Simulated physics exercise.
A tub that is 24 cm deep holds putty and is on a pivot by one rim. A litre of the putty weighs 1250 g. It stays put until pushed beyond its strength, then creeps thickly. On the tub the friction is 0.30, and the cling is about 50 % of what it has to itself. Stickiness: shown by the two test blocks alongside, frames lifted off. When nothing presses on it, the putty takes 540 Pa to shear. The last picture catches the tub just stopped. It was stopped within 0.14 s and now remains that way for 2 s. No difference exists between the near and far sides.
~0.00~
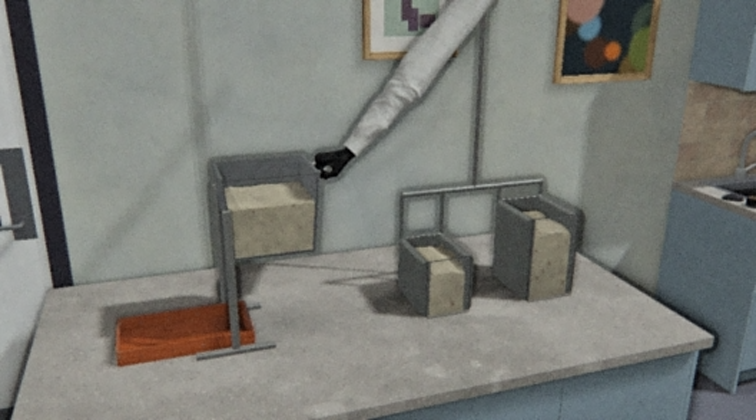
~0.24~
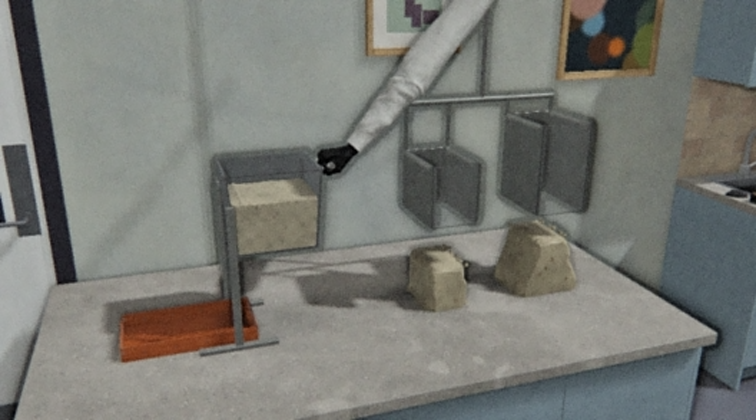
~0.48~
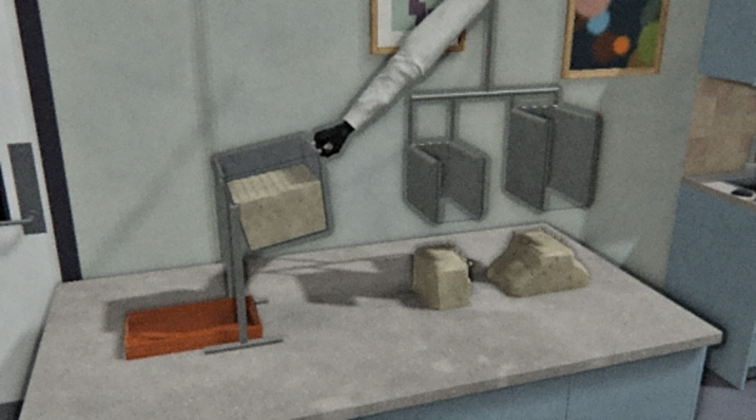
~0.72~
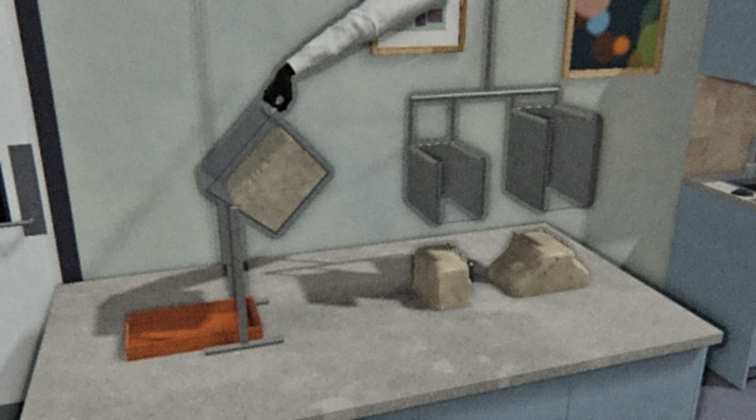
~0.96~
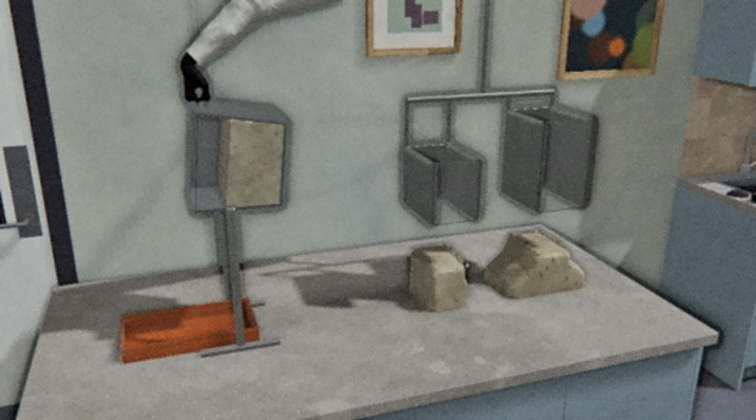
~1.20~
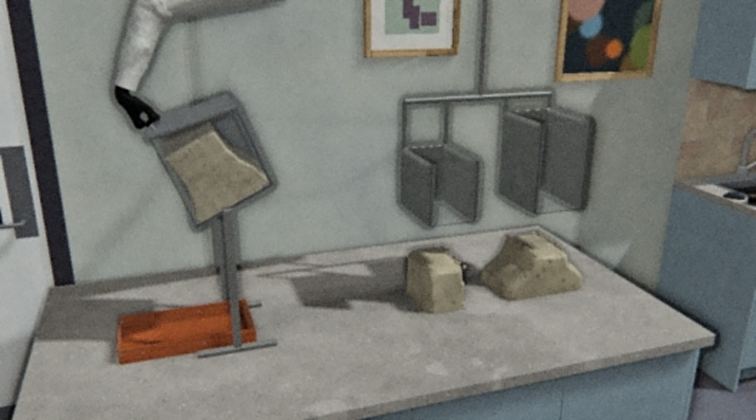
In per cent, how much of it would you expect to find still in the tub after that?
I would expect close to 0 per cent.
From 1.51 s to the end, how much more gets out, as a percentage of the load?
Near 0 %.
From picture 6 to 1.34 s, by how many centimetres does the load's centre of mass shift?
It has moved close to 13 cm.
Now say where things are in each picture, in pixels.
Handle-side rim at (317, 173), tilt 0 degrees; top of the putty at (238, 208); blocks stand 17 cm, 26 cm (left to right), in the first picture.
Handle-side rim at (320, 169), tilt 0 degrees; top of the putty at (241, 205); blocks stand 16 cm, 21 cm (left to right), in the second picture.
Handle-side rim at (316, 153), tilt 10 degrees; top of the putty at (314, 183); blocks stand 16 cm, 16 cm (left to right), in the third picture.
Handle-side rim at (269, 116), tilt 46 degrees; top of the putty at (293, 141); blocks stand 16 cm, 16 cm (left to right), in the fourth picture.
Handle-side rim at (196, 115), tilt 84 degrees; top of the putty at (235, 122); blocks stand 16 cm, 16 cm (left to right), in the fifth picture.
Handle-side rim at (150, 141), tilt 111 degrees; top of the putty at (214, 133); blocks stand 16 cm, 16 cm (left to right), in the sixth picture.
After 1.34 s, the tub is at 111 degrees and holds 48 %.
After 1.51 s, the tub is at 111 degrees and holds 0 %.
After 1.68 s, the tub is at 111 degrees and holds 0 %.
After 1.85 s, the tub is at 111 degrees and holds 0 %.
After 3.20 s, at the end, the tub is at 111 degrees and holds 0 %.
